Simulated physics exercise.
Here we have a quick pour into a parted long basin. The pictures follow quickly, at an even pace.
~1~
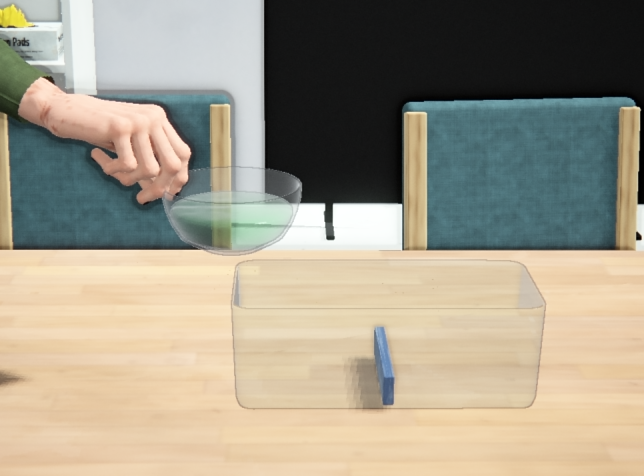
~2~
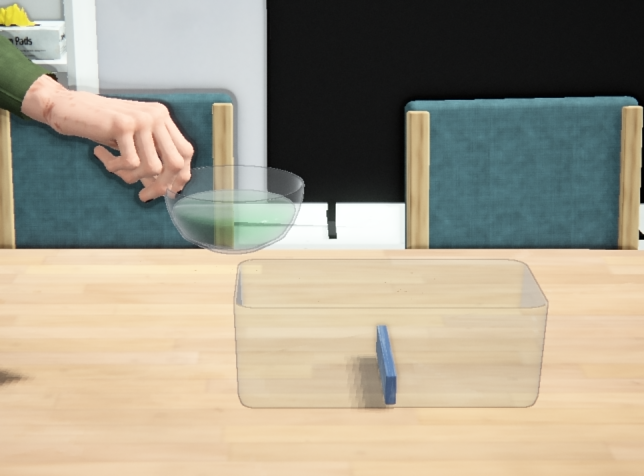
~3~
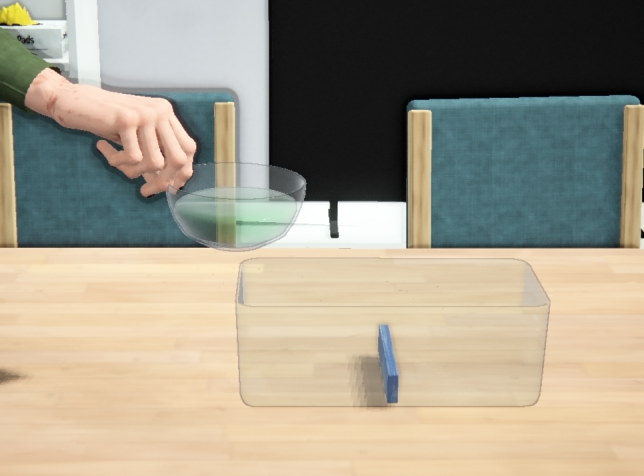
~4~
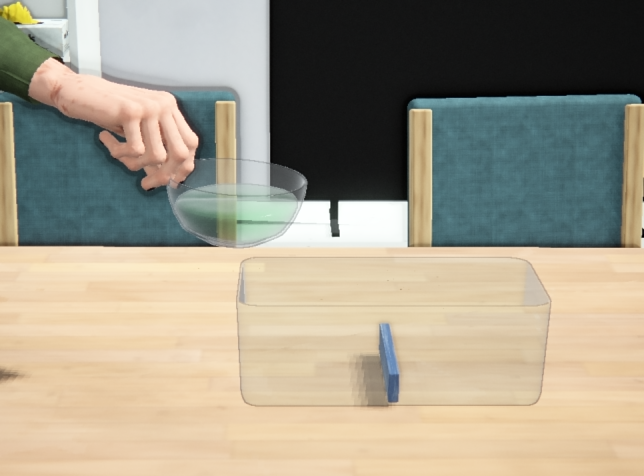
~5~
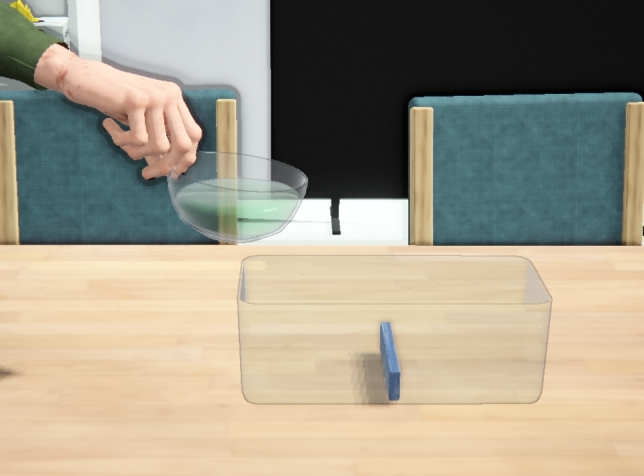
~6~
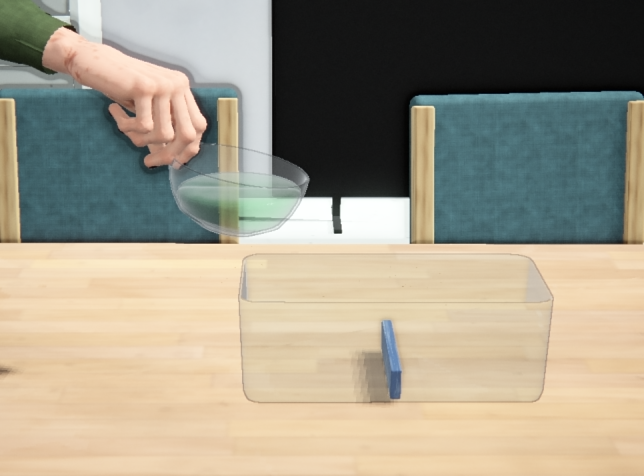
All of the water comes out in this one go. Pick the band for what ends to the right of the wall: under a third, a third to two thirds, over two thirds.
The share right of the wall is from a third to two thirds.
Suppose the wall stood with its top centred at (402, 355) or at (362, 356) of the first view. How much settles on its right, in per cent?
First some 25, then 85 per cent.
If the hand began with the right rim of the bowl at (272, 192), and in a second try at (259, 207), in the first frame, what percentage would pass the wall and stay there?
About 5 and 10 per cent.
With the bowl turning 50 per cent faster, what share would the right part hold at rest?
Near 70 %.
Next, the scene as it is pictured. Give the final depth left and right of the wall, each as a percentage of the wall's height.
Left about 20, right about 30.
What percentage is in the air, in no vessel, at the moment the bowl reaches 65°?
Some 35 per cent.
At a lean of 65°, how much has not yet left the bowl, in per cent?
Close to 55 per cent.
A moment on, the bowl is tipped part way and 54 per cent is still to pour, 11 is left of the wall and 0 right of it.
Next, the bowl is tipped right over and 1 per cent is still to pour, 33 is left of the wall and 56 right of it.
Then the bowl is tipped right over and 0 per cent is still to pour, 39 is left of the wall and 60 right of it.
Later the bowl is tipped right over and 0 per cent is still to pour, 39 is left of the wall and 60 right of it.
Finally, 39 per cent lies left of the wall, 60 right of it and 1 outside.
